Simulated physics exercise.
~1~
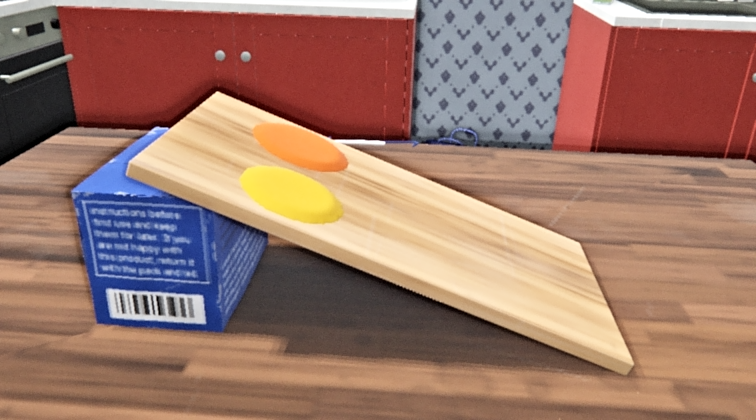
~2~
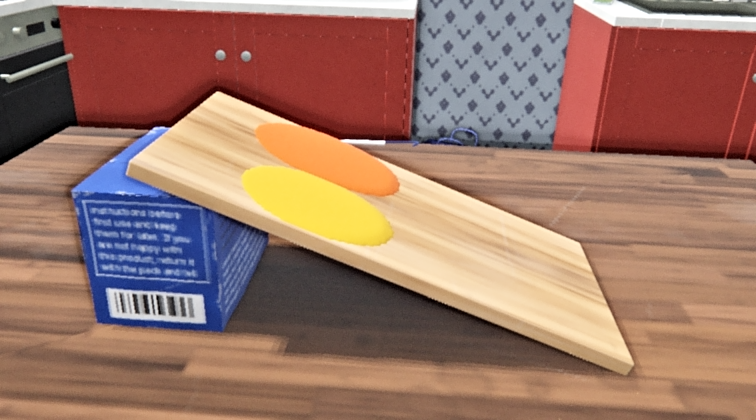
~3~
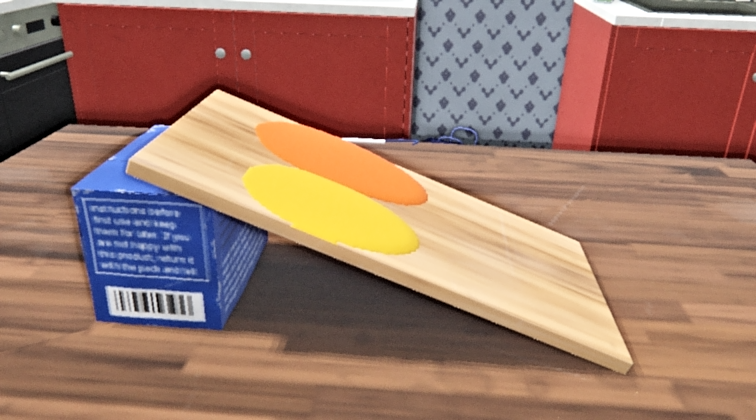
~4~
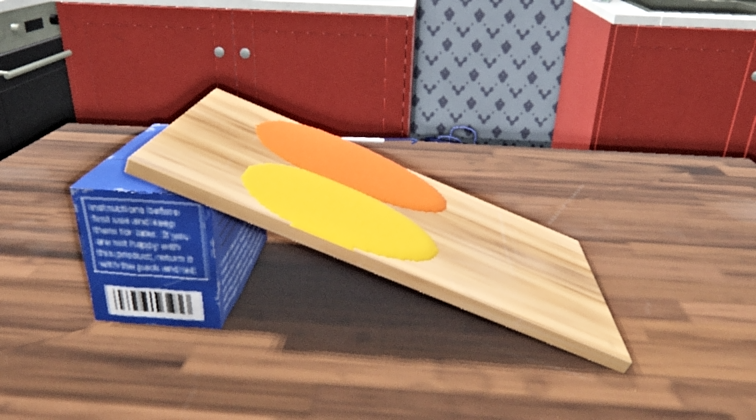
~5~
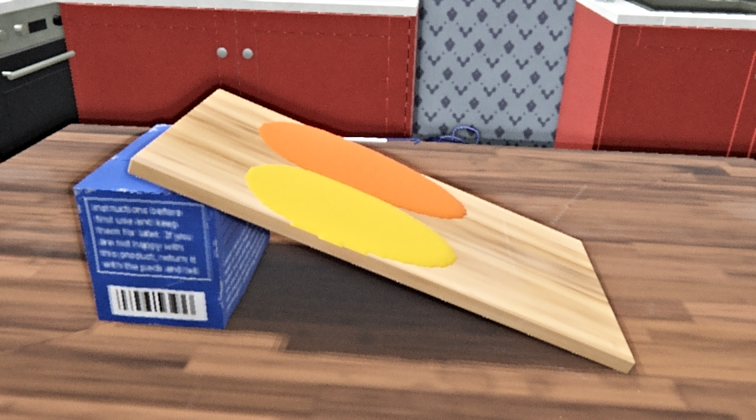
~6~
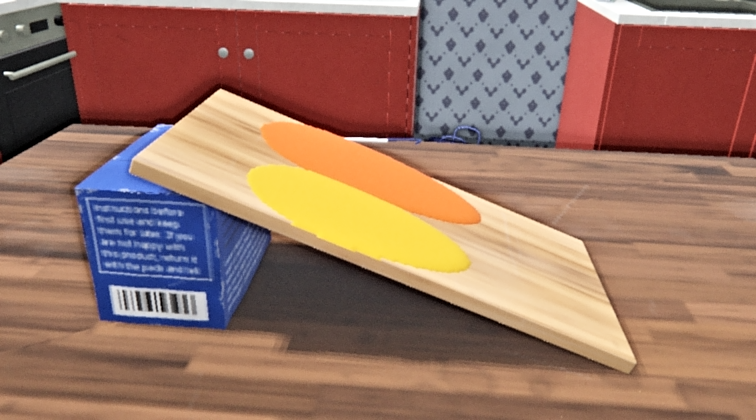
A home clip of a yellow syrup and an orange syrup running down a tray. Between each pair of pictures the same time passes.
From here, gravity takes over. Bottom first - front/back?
The winner is going to be the one that isn't up forward.
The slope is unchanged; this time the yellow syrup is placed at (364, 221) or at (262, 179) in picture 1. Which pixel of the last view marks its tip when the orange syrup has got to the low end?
(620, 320); (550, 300).
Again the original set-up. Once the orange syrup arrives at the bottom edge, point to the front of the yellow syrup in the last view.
Around (575, 304).
Shortly, the yellow syrup is three quarters of the way down; the orange syrup is three quarters of the way down.
Then, the yellow syrup is three quarters of the way down; the orange syrup is close to the edge.
At the finish, the yellow syrup is close to the edge; the orange syrup is at the low edge.
